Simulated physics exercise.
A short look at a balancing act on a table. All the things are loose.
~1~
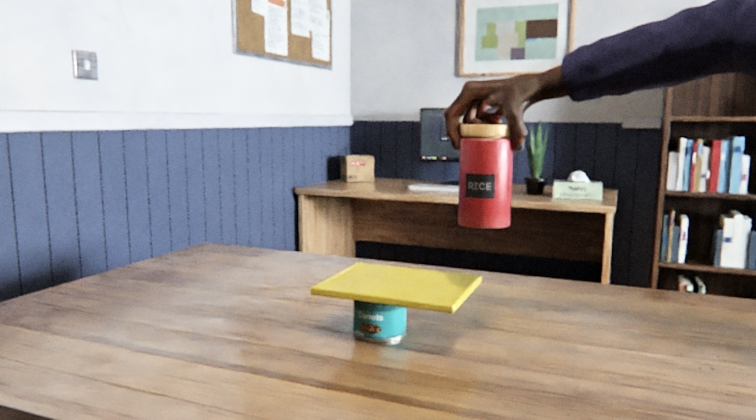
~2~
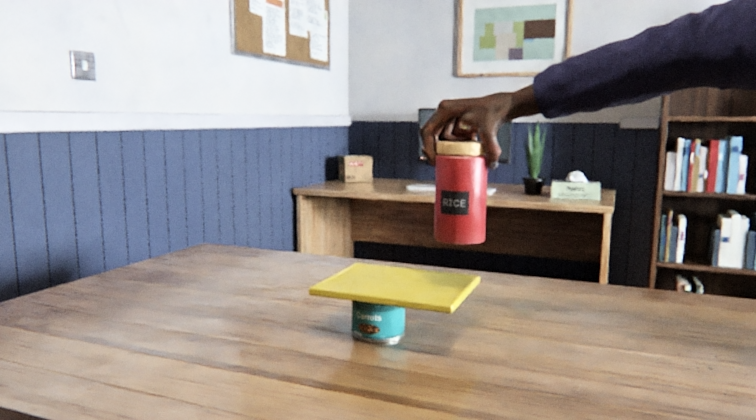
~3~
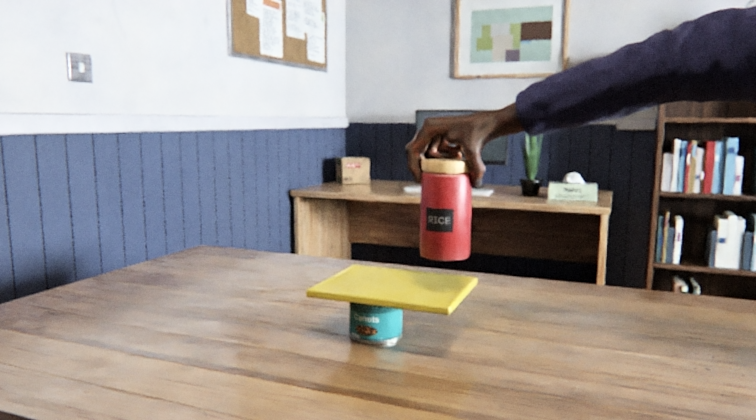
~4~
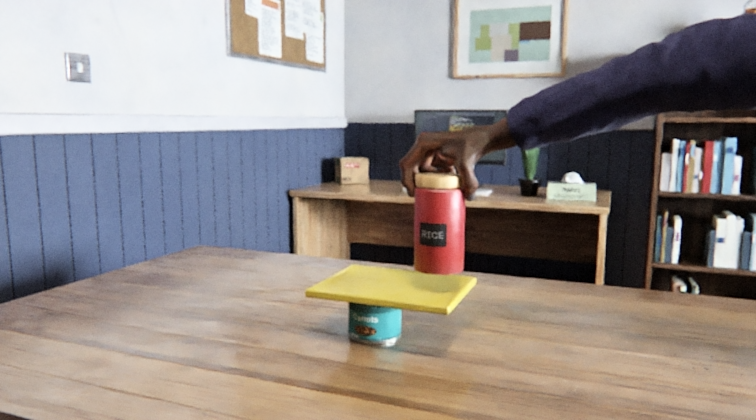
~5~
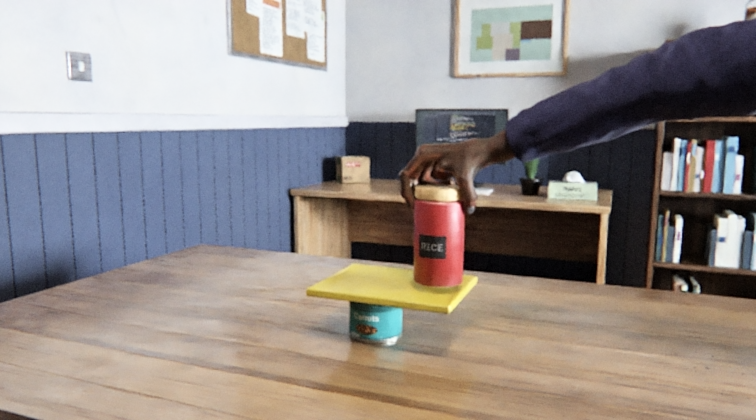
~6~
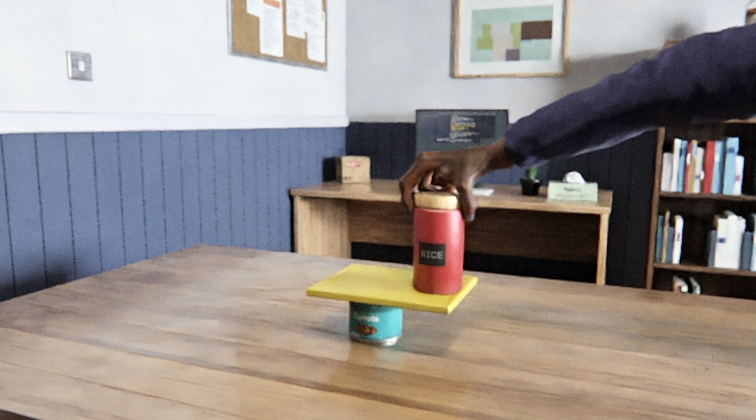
A hand lowering a red rice jar onto the right side of a yellow board resting on a small teal can.
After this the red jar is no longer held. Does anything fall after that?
It loses its balance.
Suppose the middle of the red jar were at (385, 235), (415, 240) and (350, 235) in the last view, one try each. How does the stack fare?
In the first case it keeps its balance; in the second case it comes apart; in the third case it stays up.
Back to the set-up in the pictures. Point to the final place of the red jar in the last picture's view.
Near (544, 333).
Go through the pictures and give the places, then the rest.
Coming down; red jar (485, 175); yellow lid (399, 284), in the first frame.
Coming down; red jar (460, 191); yellow lid (398, 285), in the second frame.
Coming down; red jar (446, 208); yellow lid (395, 286), in the third frame.
Coming down; red jar (439, 222); yellow lid (394, 286), in the fourth frame.
Coming down; red jar (439, 234); yellow lid (395, 285), in the fifth frame.
Set down, still held; red jar (439, 241); yellow lid (395, 286), in the sixth frame.
Then, 0.30 s on from there, red jar now fallen; yellow lid turned 47° from how it was put.
Then, 0.40 s on from there, yellow lid turned 52° from how it was put.
Then, 0.50 s on from there, yellow lid turned 35° from how it was put.
In the end, fallen, red jar; moved from the start, yellow lid; turquoise tin unmoved. At the end, from the last picture's camera, red jar near (544, 333). The stack comes apart.
